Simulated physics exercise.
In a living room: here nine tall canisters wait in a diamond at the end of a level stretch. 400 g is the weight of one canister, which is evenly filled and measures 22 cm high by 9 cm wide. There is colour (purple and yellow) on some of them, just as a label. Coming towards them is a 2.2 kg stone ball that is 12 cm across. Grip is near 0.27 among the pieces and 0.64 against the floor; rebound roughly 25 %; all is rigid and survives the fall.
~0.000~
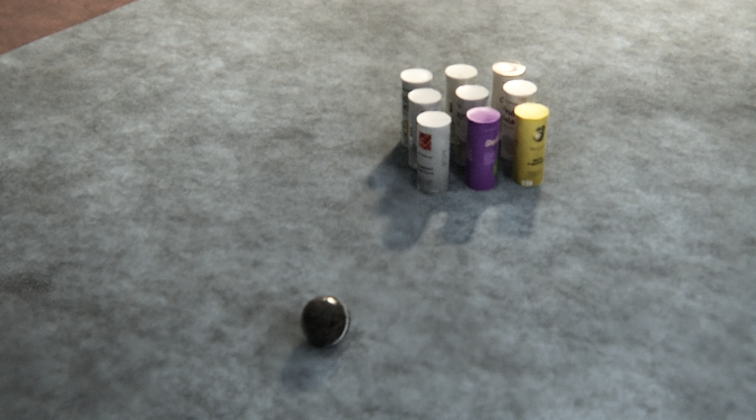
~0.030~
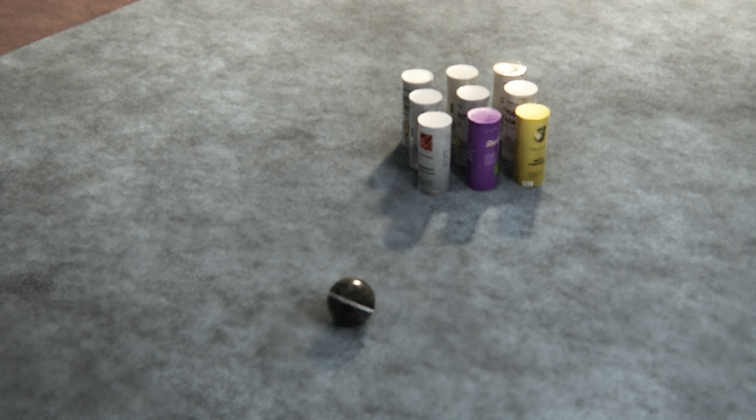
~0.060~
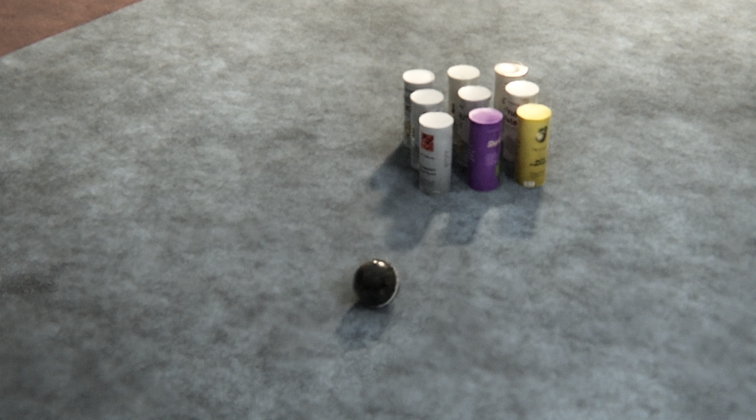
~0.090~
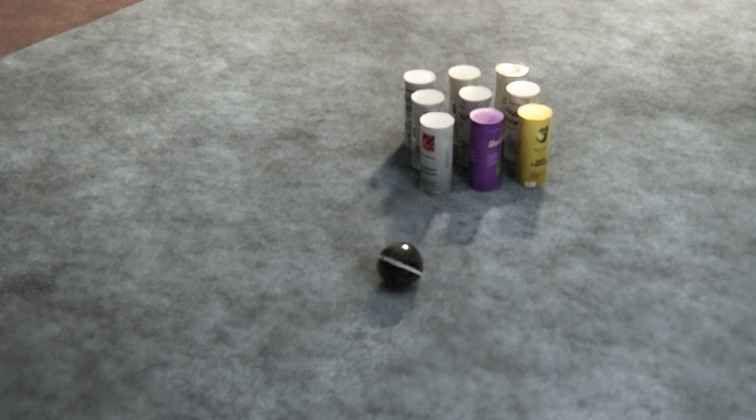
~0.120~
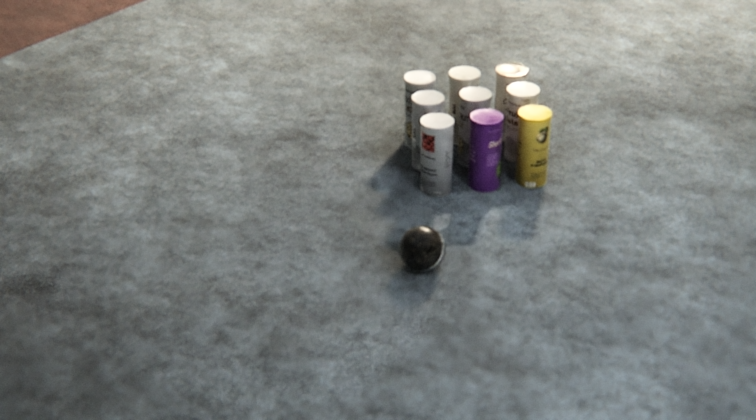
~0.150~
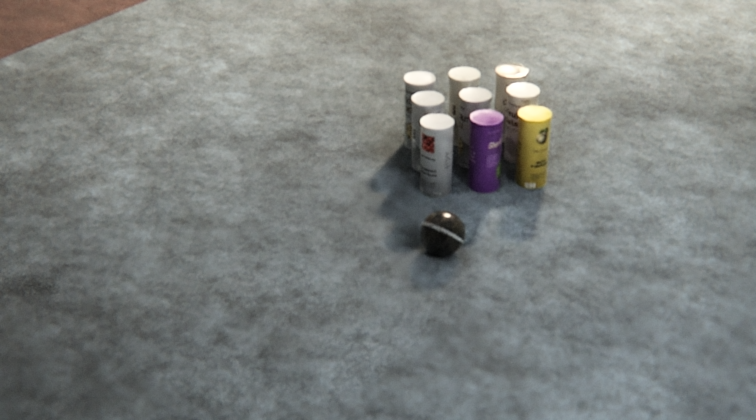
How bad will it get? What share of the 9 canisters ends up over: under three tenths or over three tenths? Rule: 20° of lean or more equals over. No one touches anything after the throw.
Fewer than three in ten.
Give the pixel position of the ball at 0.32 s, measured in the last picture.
(544, 160) or so.
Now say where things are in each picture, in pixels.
In the first frame (places mark the middle of the side facing us), ball (326, 321) 72 cm before the front row; purple canister (475, 156); yellow canister (538, 152); nothing disturbed.
In the second frame, ball (351, 302) 63 cm before the front row; purple canister (476, 157).
In the third frame, ball (376, 283) 53 cm before the front row; purple canister (477, 157).
In the fourth frame, ball (400, 265) 44 cm before the front row; purple canister (478, 157).
In the fifth frame, ball (422, 249) 35 cm before the front row; purple canister (478, 158).
In the sixth frame, ball (443, 233) 25 cm before the front row; purple canister (478, 159); yellow canister (542, 155); nothing disturbed.
After 0.32 s, ball still moving; 1 of the 9 canisters over; yellow canister leaning 52°; purple canister shifted 7 cm.
After 0.48 s, ball still moving; 1 of the 9 canisters over; yellow canister lying flat; purple canister leaning 5°.
After 0.76 s, ball still moving; 1 of the 9 canisters over; yellow canister lying flat; purple canister shifted 9 cm.
By the end (1.3 s), ball rolling away; 1 of the 9 canisters over; yellow canister lying flat; purple canister shifted 9 cm. That is 11 per cent. As the last picture would show them, middles, yellow canister near (643, 26), purple canister near (479, 137).
